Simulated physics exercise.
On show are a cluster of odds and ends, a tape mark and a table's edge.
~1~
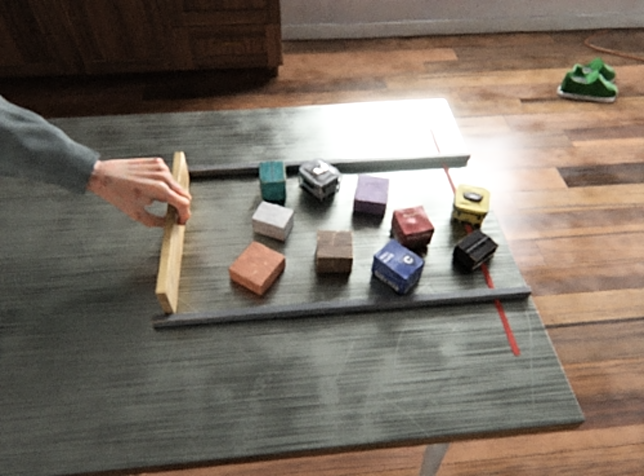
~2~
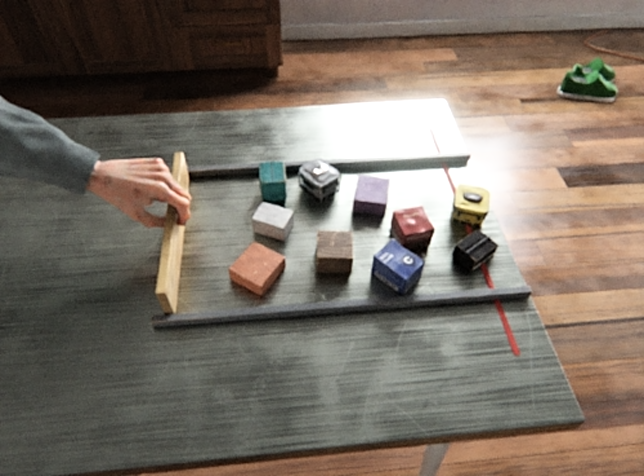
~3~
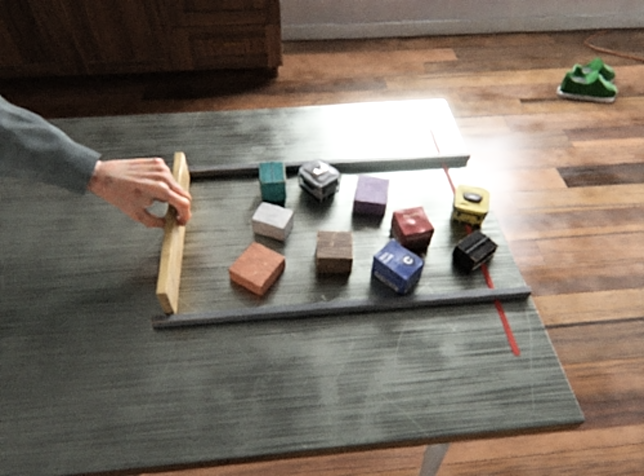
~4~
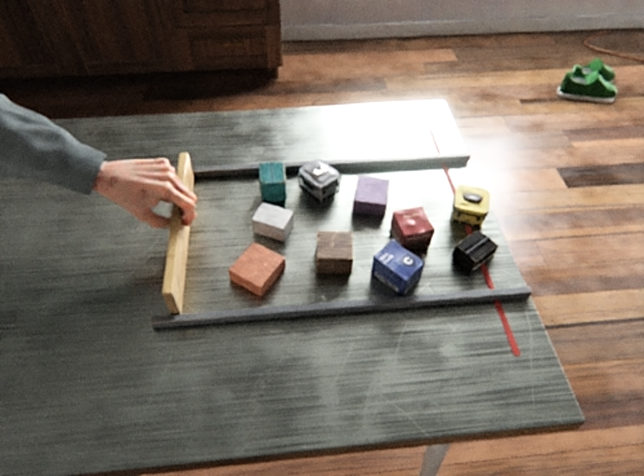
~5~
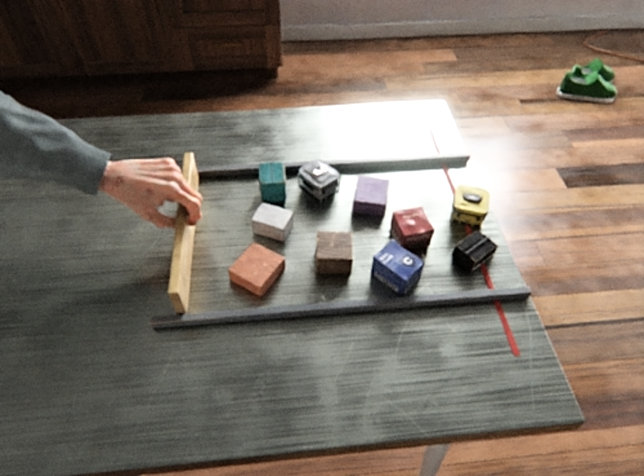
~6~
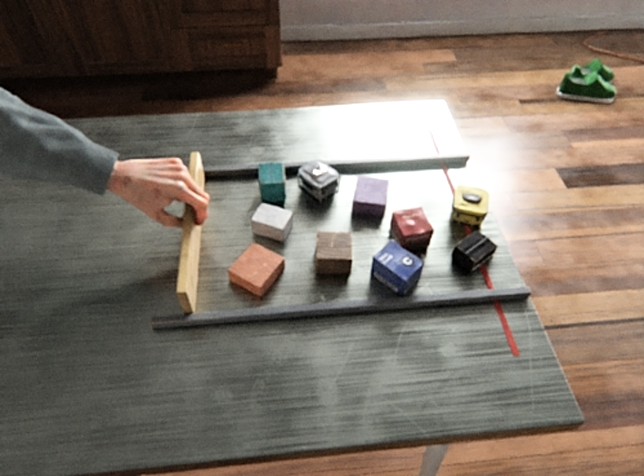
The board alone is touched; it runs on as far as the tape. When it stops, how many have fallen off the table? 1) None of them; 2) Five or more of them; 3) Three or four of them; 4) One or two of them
Option 2: Five or more of them.
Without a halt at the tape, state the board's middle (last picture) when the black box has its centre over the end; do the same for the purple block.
The black box puts it at (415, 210), the purple block at (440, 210).
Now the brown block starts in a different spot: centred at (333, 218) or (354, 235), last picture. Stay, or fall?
Well, the brown block is gone in the first case and is gone in the second.
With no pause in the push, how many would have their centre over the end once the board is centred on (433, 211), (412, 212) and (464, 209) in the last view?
In order, that gives 3, then 1, then 7.
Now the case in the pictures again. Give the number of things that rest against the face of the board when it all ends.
That number would be 3.
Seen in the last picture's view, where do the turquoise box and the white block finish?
The turquoise box ends at (463, 169) and the white block at (479, 203).
A little later, none off yet; yellow case at rest near (469, 206); black box at rest near (474, 251); red box at rest near (411, 229).
Next, none off yet; yellow case at rest near (469, 206); black box at rest near (474, 251); red box shifted about its own width near (438, 224).
Later still, none off yet; yellow case tilted well over near (507, 214); black box shifted about its own width near (518, 251); red box shifted well along near (495, 213).
When it is over, the number that fall off is five or more; down, grey case, brown block, purple block, blue box, red box, black box and yellow case.
